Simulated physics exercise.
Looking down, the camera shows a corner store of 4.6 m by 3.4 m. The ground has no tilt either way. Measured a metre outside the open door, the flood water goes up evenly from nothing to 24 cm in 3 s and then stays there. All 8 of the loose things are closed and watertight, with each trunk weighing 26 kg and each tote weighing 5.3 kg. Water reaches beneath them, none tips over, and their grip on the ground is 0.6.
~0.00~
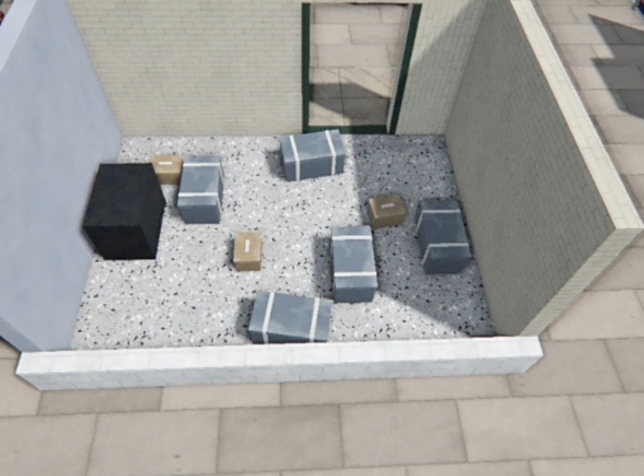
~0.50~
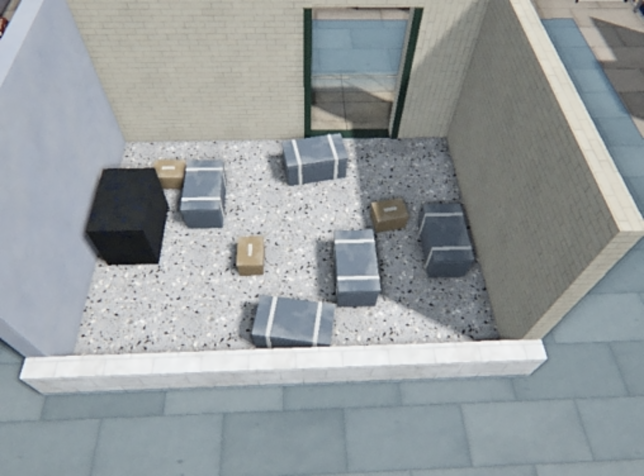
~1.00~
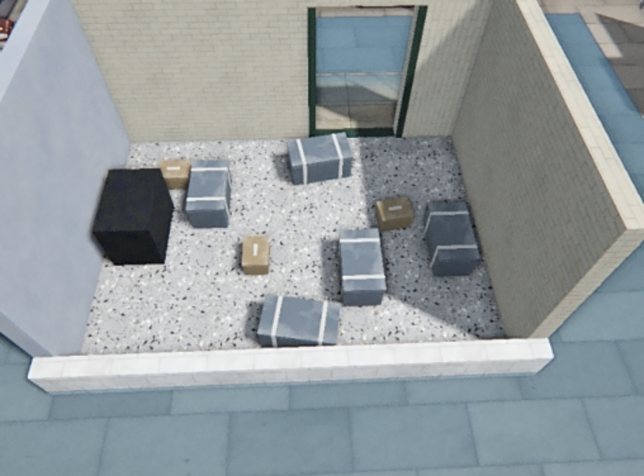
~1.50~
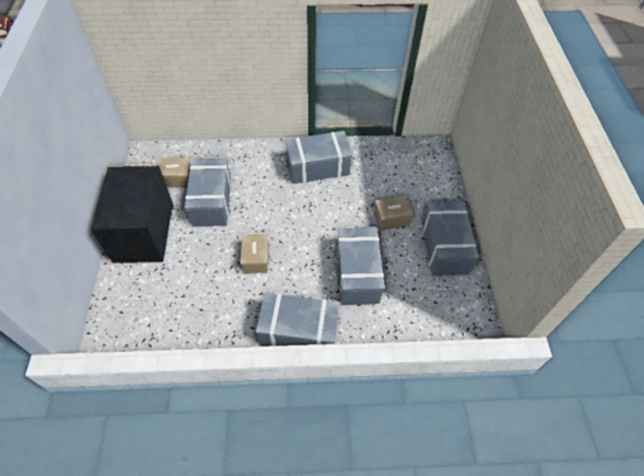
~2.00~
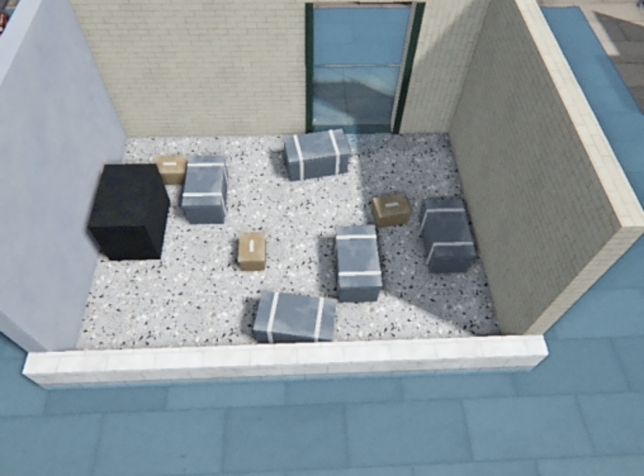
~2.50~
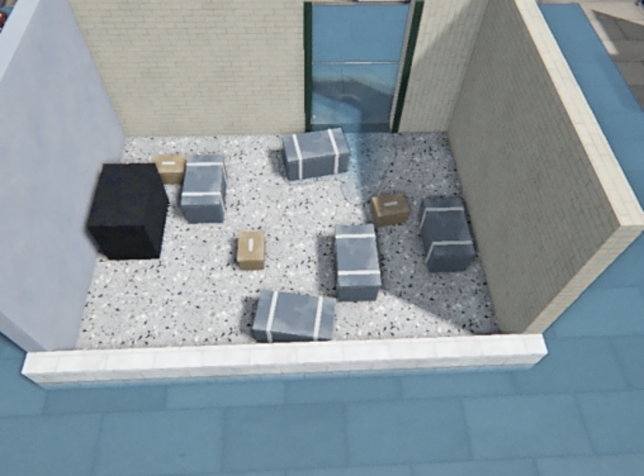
In a small walled store seen from above, bluish water spread over the paving outside, then crept through the open doorway onto the speckled floor, while the scattered boxes and black block stayed put.
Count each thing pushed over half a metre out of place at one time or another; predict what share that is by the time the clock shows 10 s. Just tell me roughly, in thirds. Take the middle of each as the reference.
Roughly two thirds or more.
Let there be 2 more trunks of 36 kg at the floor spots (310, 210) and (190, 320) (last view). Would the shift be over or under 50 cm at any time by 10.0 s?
First one goes beyond it, second one stays within it.
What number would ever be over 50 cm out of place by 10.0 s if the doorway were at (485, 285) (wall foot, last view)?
7.
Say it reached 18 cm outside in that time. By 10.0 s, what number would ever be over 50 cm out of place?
So the tally would be 5.
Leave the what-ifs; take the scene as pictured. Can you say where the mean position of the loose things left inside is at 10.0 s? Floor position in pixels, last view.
Mean position approx. (224, 262).
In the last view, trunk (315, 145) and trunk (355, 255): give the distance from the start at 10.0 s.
They sit 200 cm and 140 cm away, in the order given.
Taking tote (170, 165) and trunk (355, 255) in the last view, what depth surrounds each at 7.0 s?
1 and 12 cm.
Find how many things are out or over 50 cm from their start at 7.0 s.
4 in all.
After 3.5 s 0 of 8 are over 50 cm from their spots; 0 afloat.
After 4.5 s 2 of 8 are over 50 cm from their spots; 0 afloat.
After 7.0 s 4 of 8 are over 50 cm from their spots; 3 afloat.
After 10.0 s 6 of 8 are over 50 cm from their spots, and 6 have been at some point; 7 afloat.
